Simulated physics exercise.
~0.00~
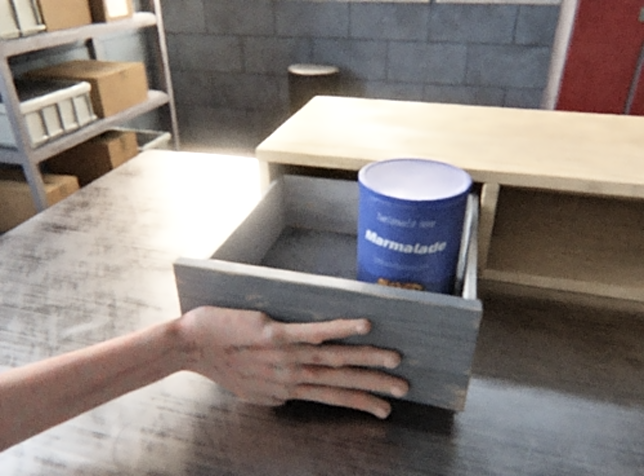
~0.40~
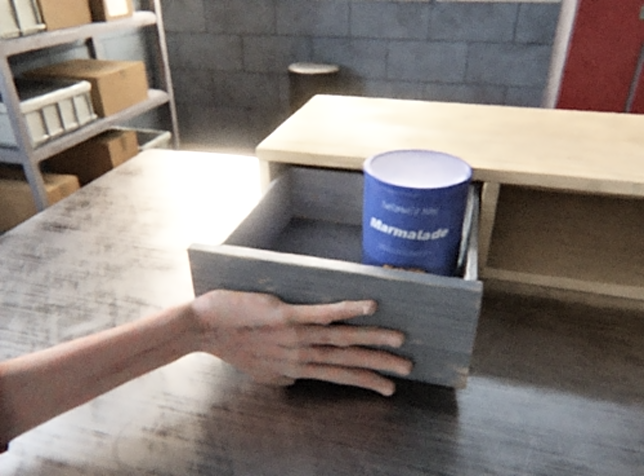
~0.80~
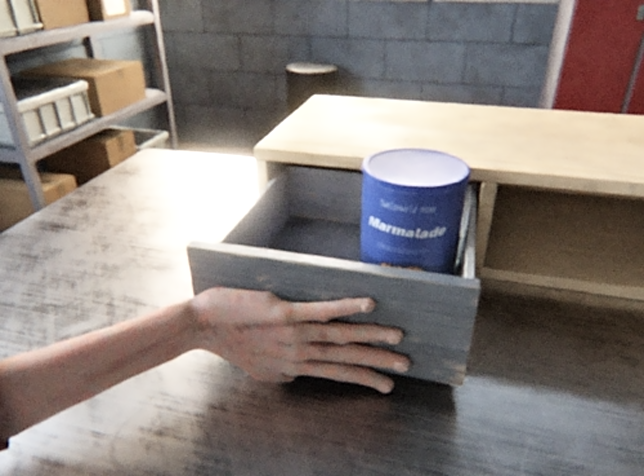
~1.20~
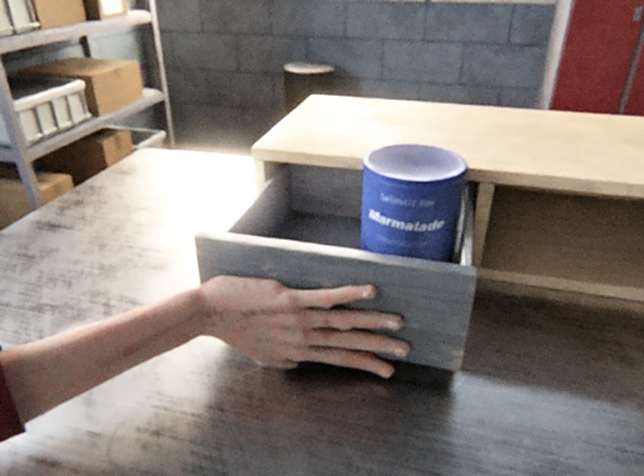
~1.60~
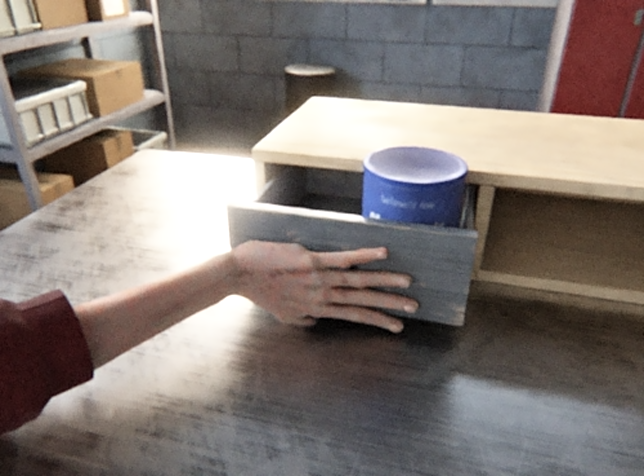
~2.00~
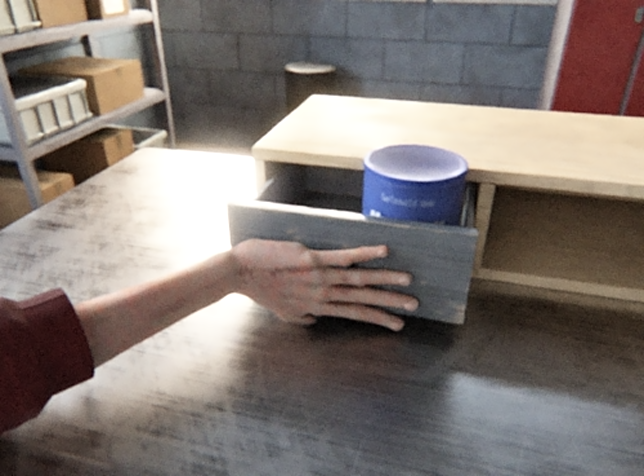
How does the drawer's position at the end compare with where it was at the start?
At the start the drawer is pulled well out of the cabinet toward the viewer. By the end it sits farther in, closer to the cabinet, but is still partly open.
